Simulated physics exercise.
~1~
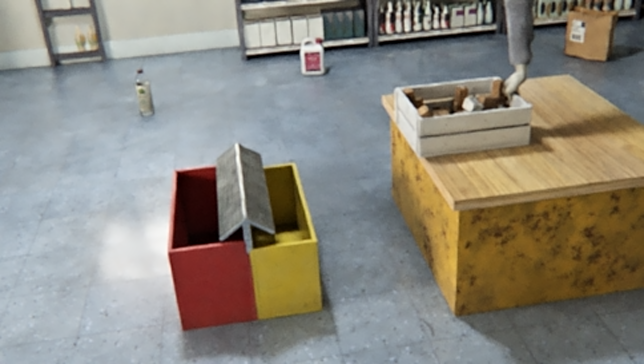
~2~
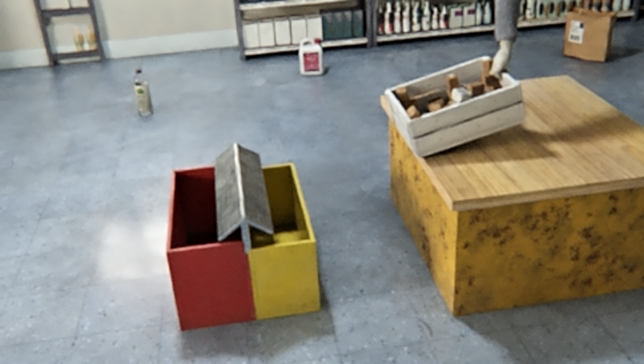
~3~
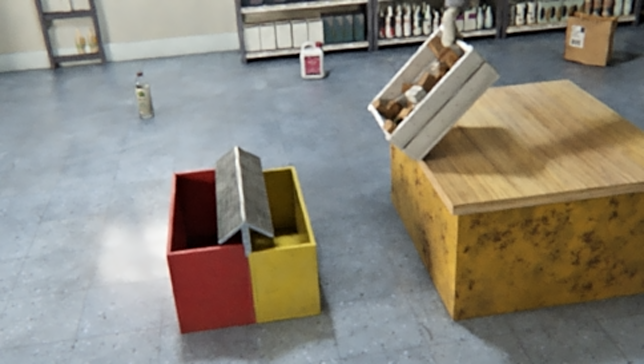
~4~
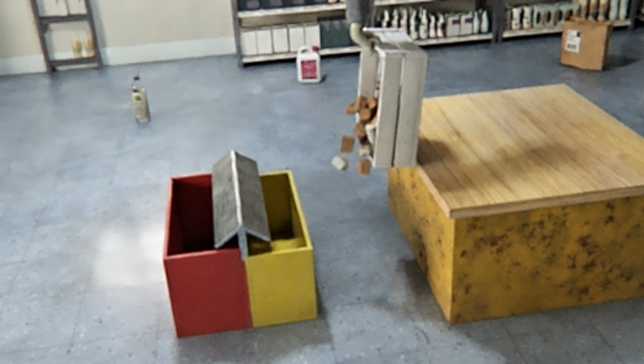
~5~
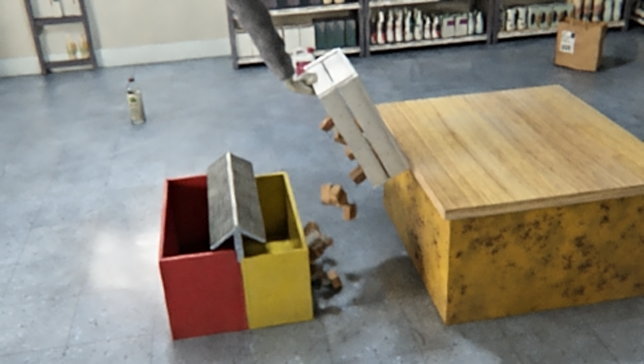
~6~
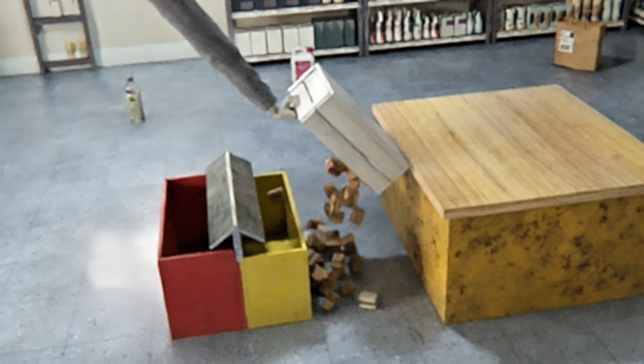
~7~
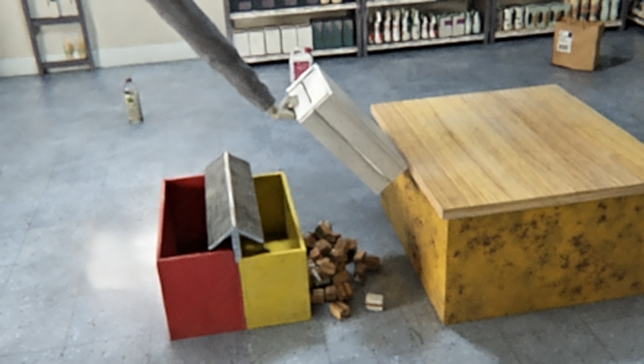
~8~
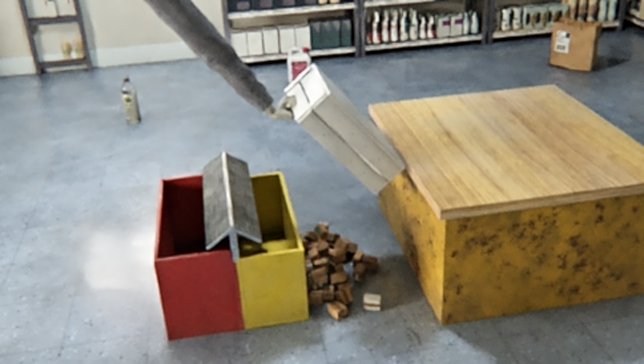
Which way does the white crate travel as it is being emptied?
It moves to the viewer's left, tipping over the edge of the bench toward the bins.
